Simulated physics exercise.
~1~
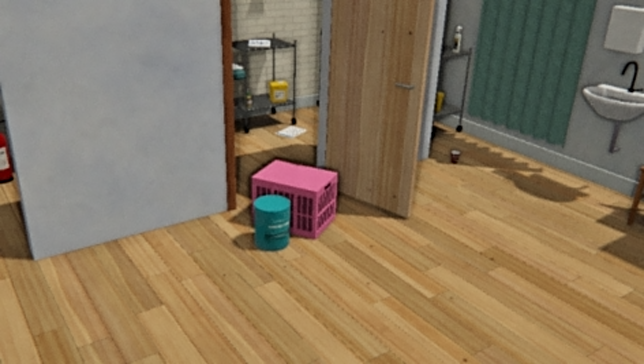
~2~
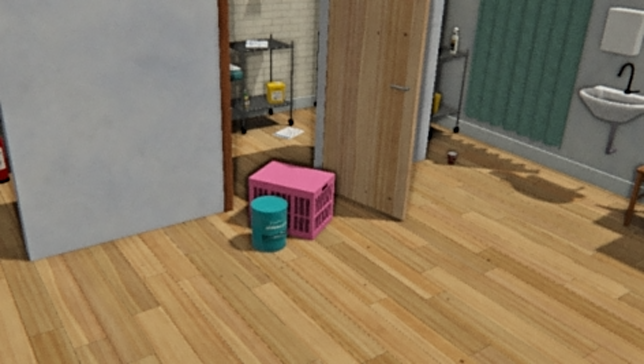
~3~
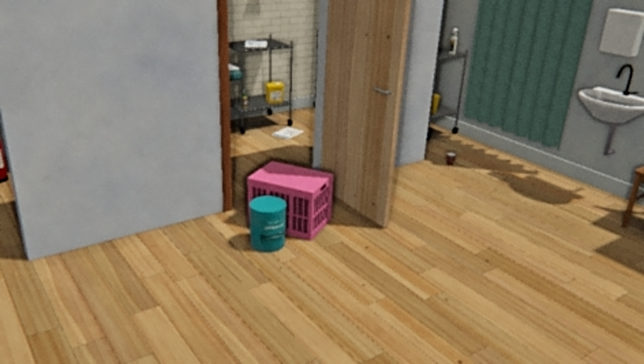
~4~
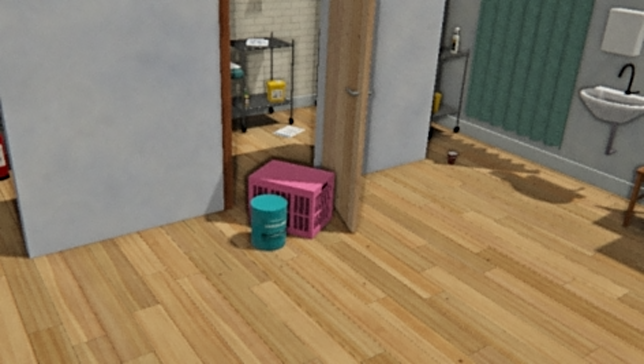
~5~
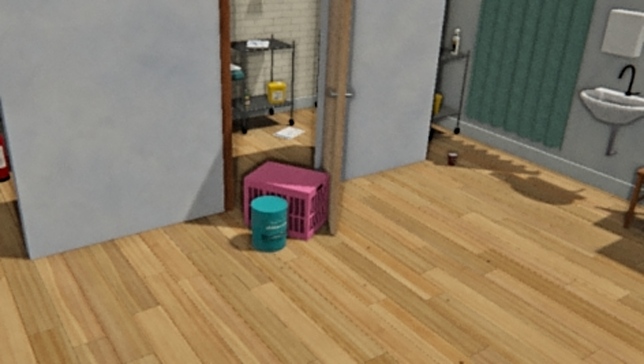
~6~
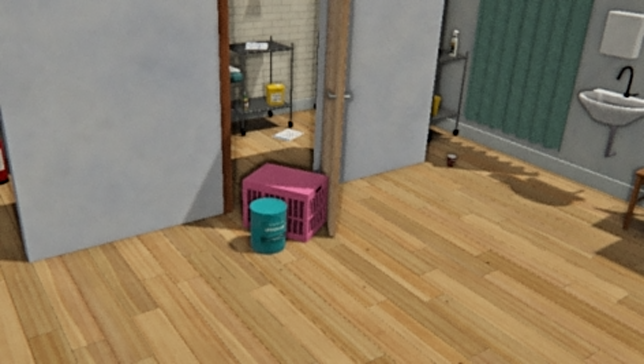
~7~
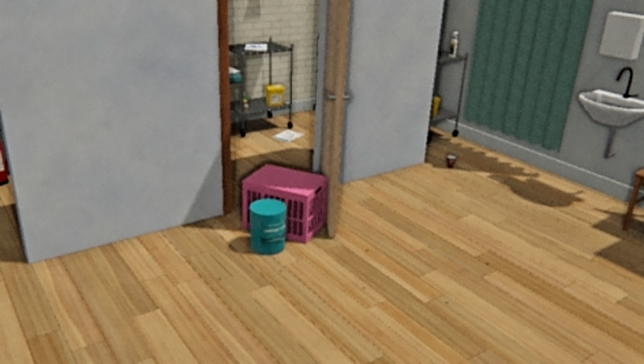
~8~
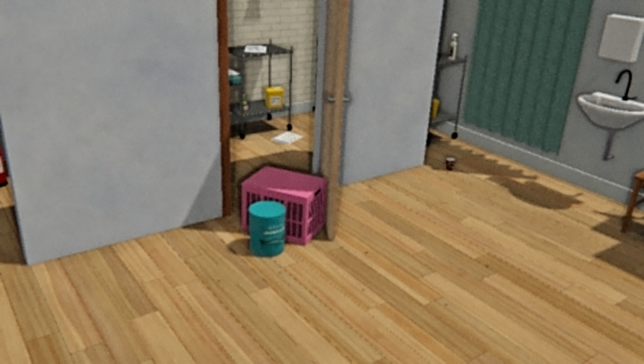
A wooden door swings partway closed and stops against a pink crate beside a turquoise pail.
